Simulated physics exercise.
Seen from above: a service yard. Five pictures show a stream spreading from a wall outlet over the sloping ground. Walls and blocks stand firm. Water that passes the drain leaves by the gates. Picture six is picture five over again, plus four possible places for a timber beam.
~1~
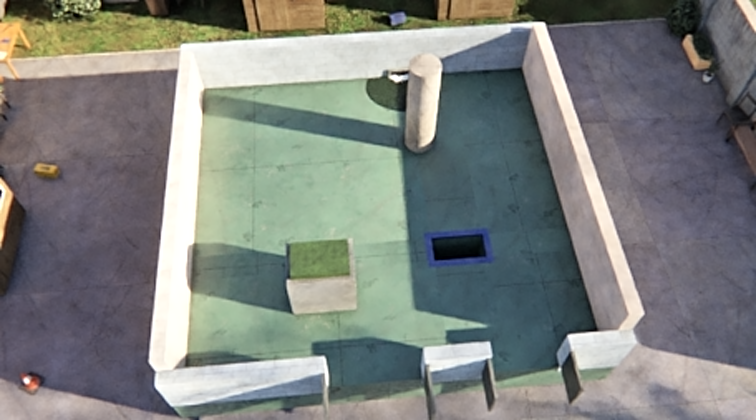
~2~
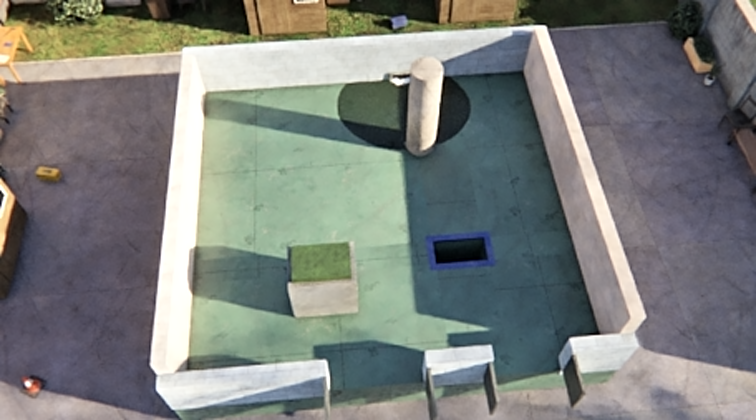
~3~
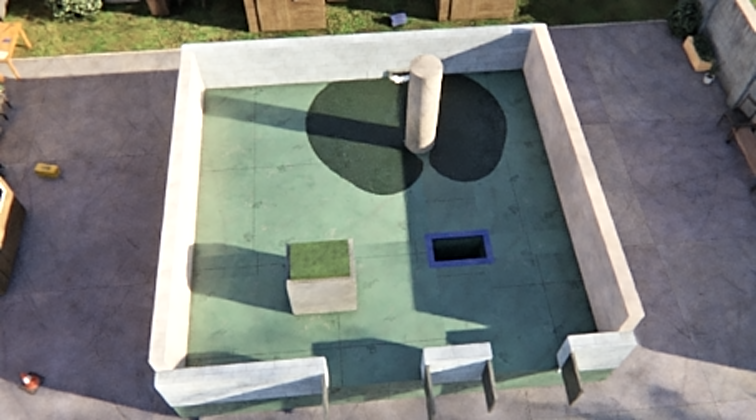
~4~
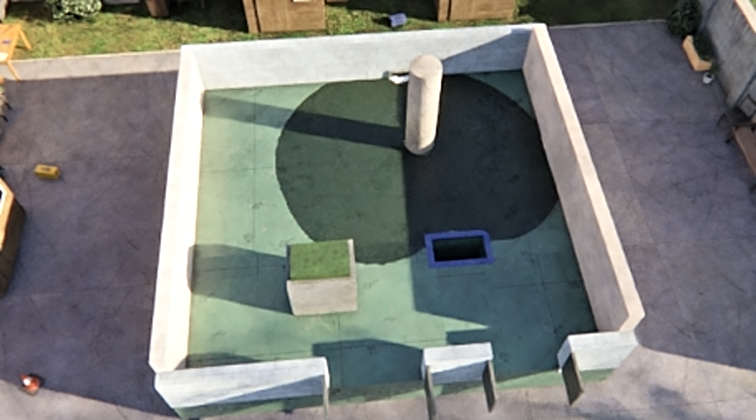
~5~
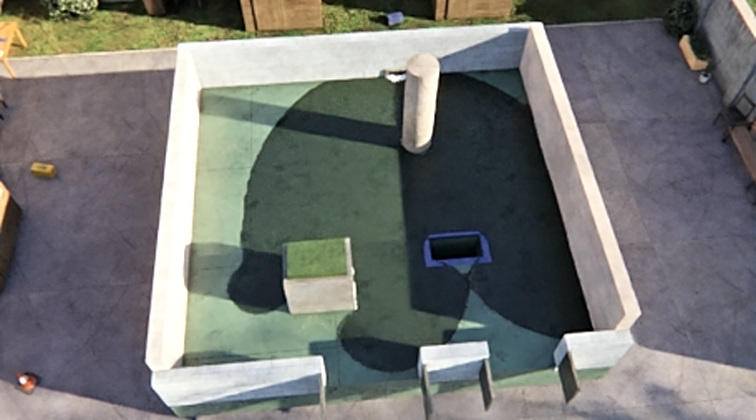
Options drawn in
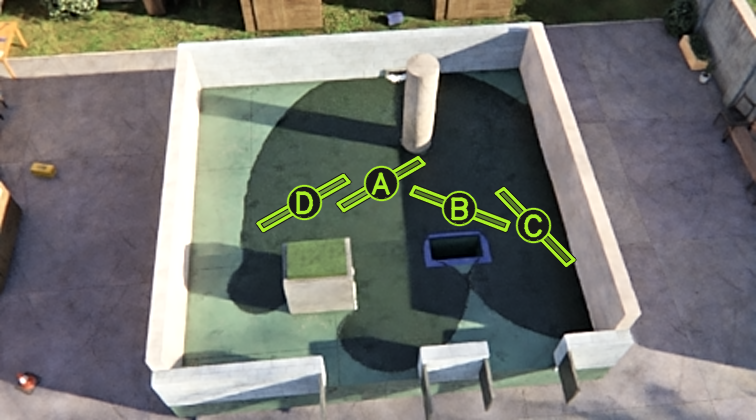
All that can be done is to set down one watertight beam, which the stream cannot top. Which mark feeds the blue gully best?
The best place is C.
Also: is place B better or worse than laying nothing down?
It is worse.
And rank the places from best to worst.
C, D, A, B.
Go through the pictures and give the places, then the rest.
Outfall at (400, 72); blue gully at (459, 247); open gate at (520, 357); open gate at (374, 370); water covers 3 % of the ground and shows as far out as (392, 104); blue gully still dry.
Water covers 10 % of the ground and shows as far out as (378, 143); blue gully still dry.
Water covers 21 % of the ground and shows as far out as (392, 191); blue gully still dry.
Water covers 42 % of the ground and shows as far out as (519, 234); blue gully still dry.
Water covers 63 % of the ground and shows as far out as (562, 316); blue gully taking water.
On the marked copy, A from (340, 207) to (421, 160); B from (412, 190) to (507, 226); C from (500, 190) to (570, 262); D from (260, 226) to (346, 178).
With A, about 12 % of the stream runs into the blue gully, about 88 % out by the gates.
With B, about 6 % of the stream runs into the blue gully, about 94 % out by the gates.
With C, about 31 % of the stream runs into the blue gully, about 68 % out by the gates.
With D, about 20 % of the stream runs into the blue gully, about 80 % out by the gates.
